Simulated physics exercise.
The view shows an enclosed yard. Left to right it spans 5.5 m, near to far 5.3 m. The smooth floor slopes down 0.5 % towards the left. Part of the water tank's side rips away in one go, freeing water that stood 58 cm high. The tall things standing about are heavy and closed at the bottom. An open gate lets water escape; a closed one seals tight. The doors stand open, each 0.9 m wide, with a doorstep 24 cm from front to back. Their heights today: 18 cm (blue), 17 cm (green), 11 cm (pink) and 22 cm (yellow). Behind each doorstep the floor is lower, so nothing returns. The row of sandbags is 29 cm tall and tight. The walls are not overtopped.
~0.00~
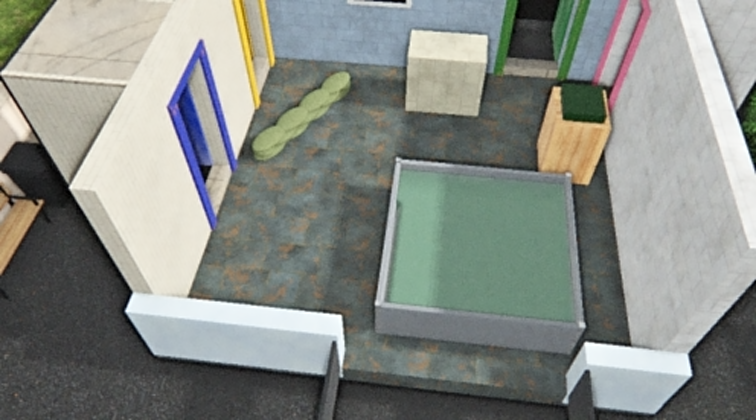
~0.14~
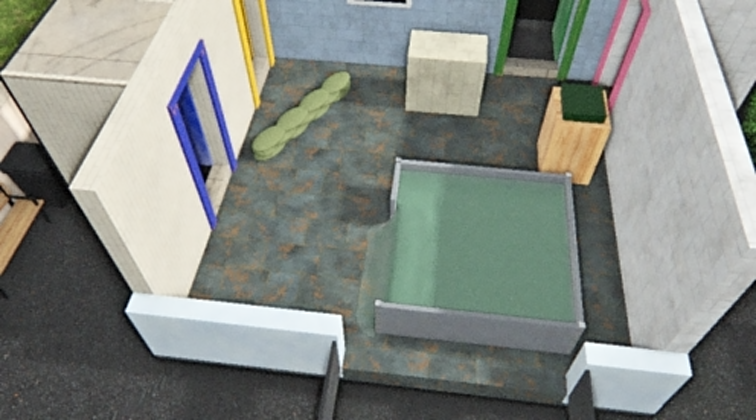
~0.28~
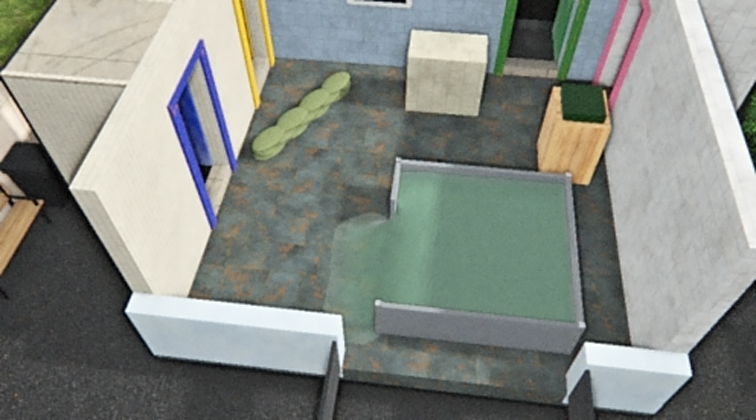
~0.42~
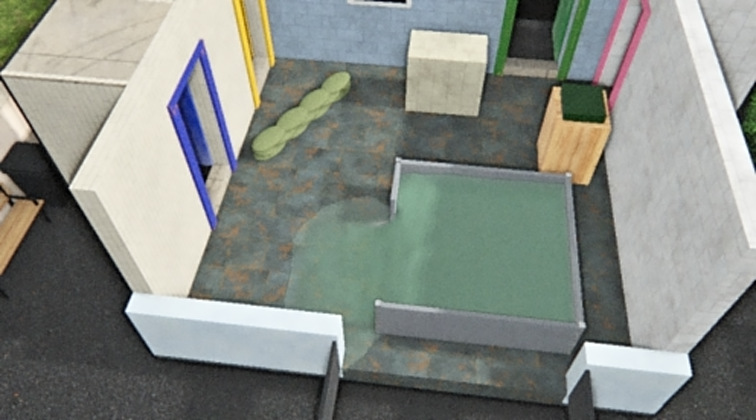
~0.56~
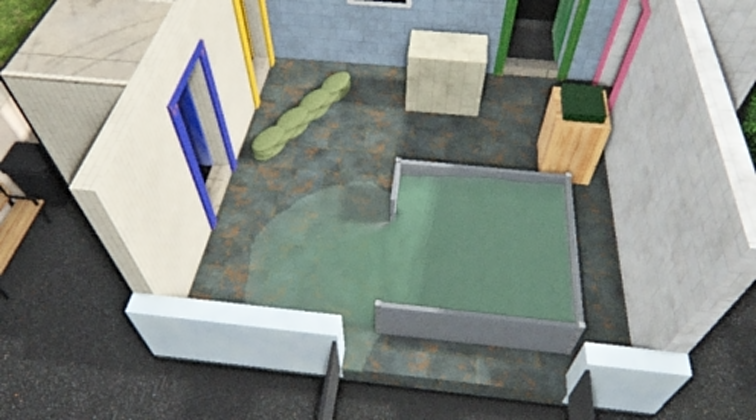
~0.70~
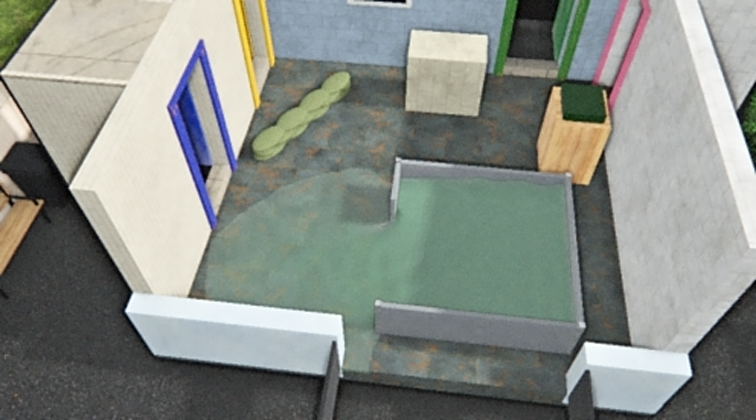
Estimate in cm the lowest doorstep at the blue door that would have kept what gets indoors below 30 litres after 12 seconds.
At least 22 cm or so.
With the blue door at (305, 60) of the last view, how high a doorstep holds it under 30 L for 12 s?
Roughly 13.0 cm.
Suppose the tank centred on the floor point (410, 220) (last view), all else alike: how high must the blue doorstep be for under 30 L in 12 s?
Then roughly 34 cm.
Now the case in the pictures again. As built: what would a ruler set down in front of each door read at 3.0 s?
Depths in cm: Blue 26, green 0, pink 0, yellow 5.
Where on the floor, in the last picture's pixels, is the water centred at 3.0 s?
Near (353, 246).
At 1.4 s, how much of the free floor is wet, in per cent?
About 30 per cent.
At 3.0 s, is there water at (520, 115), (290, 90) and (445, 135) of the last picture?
In that order: Not reached, flooded, still dry.
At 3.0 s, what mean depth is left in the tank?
Some 23 cm.
After 1.4 s water covers 30 % of the floor, deepest (52 cm) near (191, 331); 23 cm at the blue door, 1 litre in over its 18 cm doorstep.
After 3.0 s water covers 45 % of the floor, deepest (39 cm) near (259, 169); 26 cm at the blue door, 44 litres in over its 18 cm doorstep.
After 12.0 s water covers 95 % of the floor, deepest (14 cm) near (317, 130); 10 cm at the blue door, 76 litres in over its 18 cm doorstep.
At the blue door as built, the water arrived by 0.9 s and peaked near 29 cm at 2.2 s.
Run again over the same 12 s with other heights there, 75 litres in over 18 cm, 19 litres over 24 cm. The limit of 30 litres is kept from about 22 cm up.
